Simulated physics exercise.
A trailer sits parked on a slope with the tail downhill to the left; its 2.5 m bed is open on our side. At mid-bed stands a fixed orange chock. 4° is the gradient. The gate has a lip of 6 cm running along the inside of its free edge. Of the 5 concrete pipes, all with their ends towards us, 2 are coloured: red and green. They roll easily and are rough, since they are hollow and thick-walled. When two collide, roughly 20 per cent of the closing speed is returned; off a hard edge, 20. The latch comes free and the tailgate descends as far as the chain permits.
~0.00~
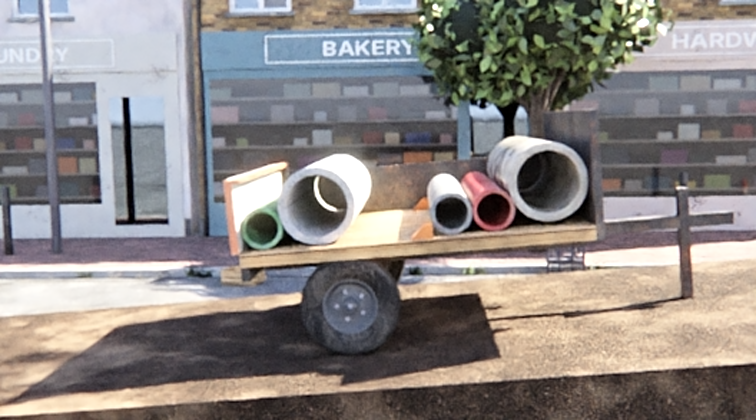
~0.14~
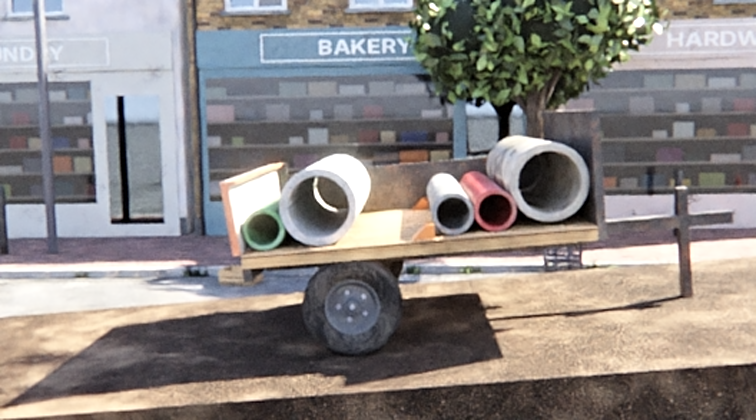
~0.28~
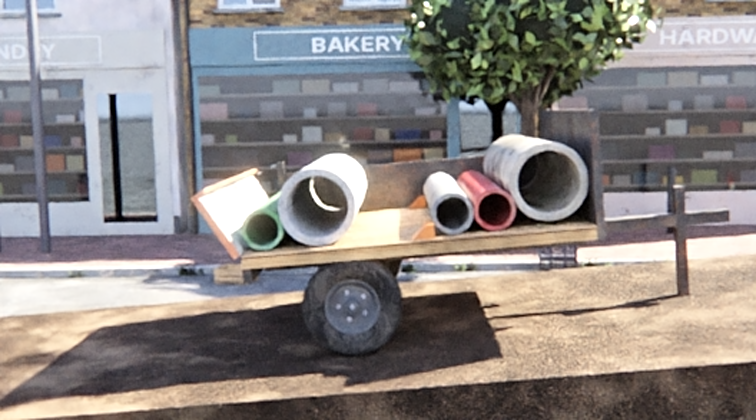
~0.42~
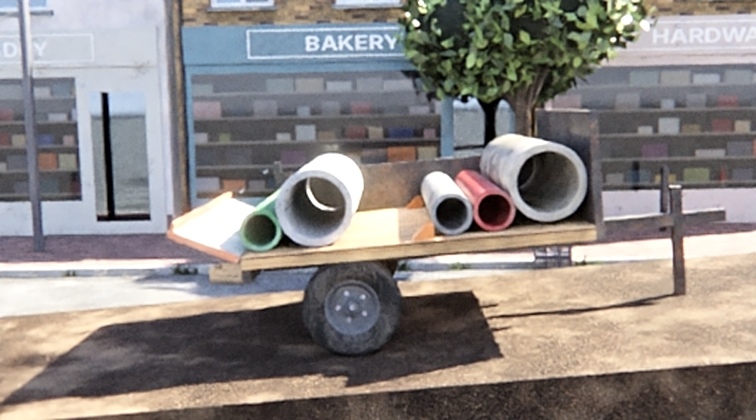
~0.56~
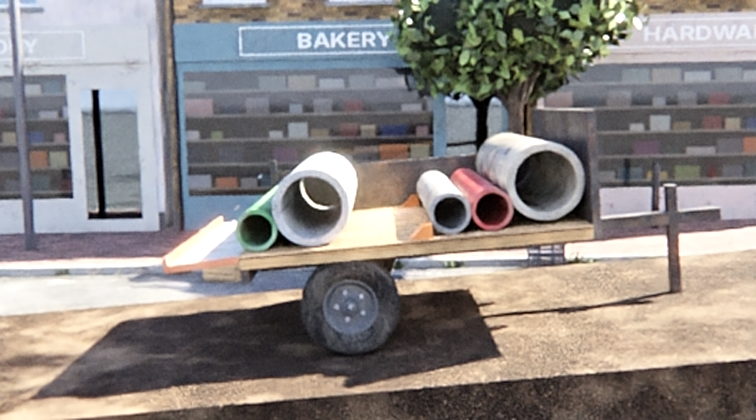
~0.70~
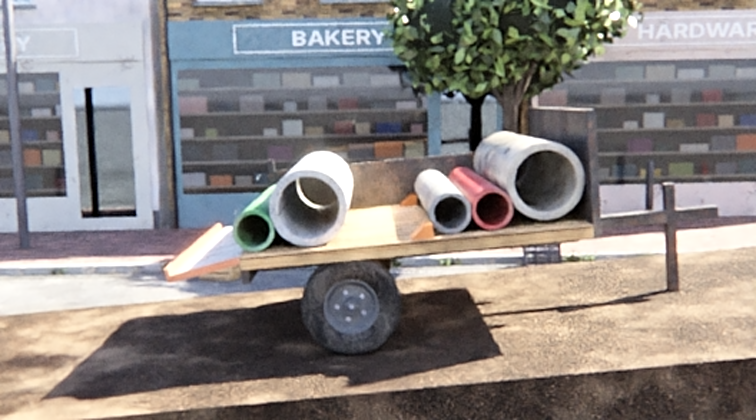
Tailgate of a parked trailer swinging down on the left, the large pale pipe and green pipe beside it shifting slightly left.
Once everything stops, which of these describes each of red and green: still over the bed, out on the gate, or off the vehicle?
Once it all stops: Red - still over the bed, green - off the vehicle.
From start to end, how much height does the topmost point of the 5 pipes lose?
The top drops by around 0 cm.
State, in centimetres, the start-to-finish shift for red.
Red shifts something like 0.
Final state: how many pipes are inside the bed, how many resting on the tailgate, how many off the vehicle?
3 - 0 - 2.
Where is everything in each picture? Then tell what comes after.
Red (494, 210), green (262, 229); gate 86° above level, tip at (228, 183); 4 of the 5 make up the bottom layer on the bed, in the first picture.
Red (495, 210), green (263, 230); gate 82° above level, tip at (225, 185), in the second picture.
Red (495, 210), green (262, 230); gate 57° above level, tip at (196, 198), in the third picture.
Red (494, 210), green (260, 231); gate 22° above level, tip at (171, 234), in the fourth picture.
Red (492, 209), green (256, 230); gate 6° below level, tip at (167, 269), in the fifth picture.
Red (492, 209), green (253, 231); gate 14° below level, tip at (170, 279), in the sixth picture.
Then, 1.1 s in, red is on the bed, 180 cm short of the hinge; green is on the bed, 5 cm short of the hinge, rolling left; 0 out so far.
Then, 1.6 s in, green is on the gate, 25 cm past the hinge, rolling left; still the same for red; 0 out so far.
Then, 2.2 s in, green is dropping off the gate; still the same for red; 1 out so far.
In the end (6.4 s), red is on the bed, 180 cm short of the hinge; green is out on the ground; 2 out so far.
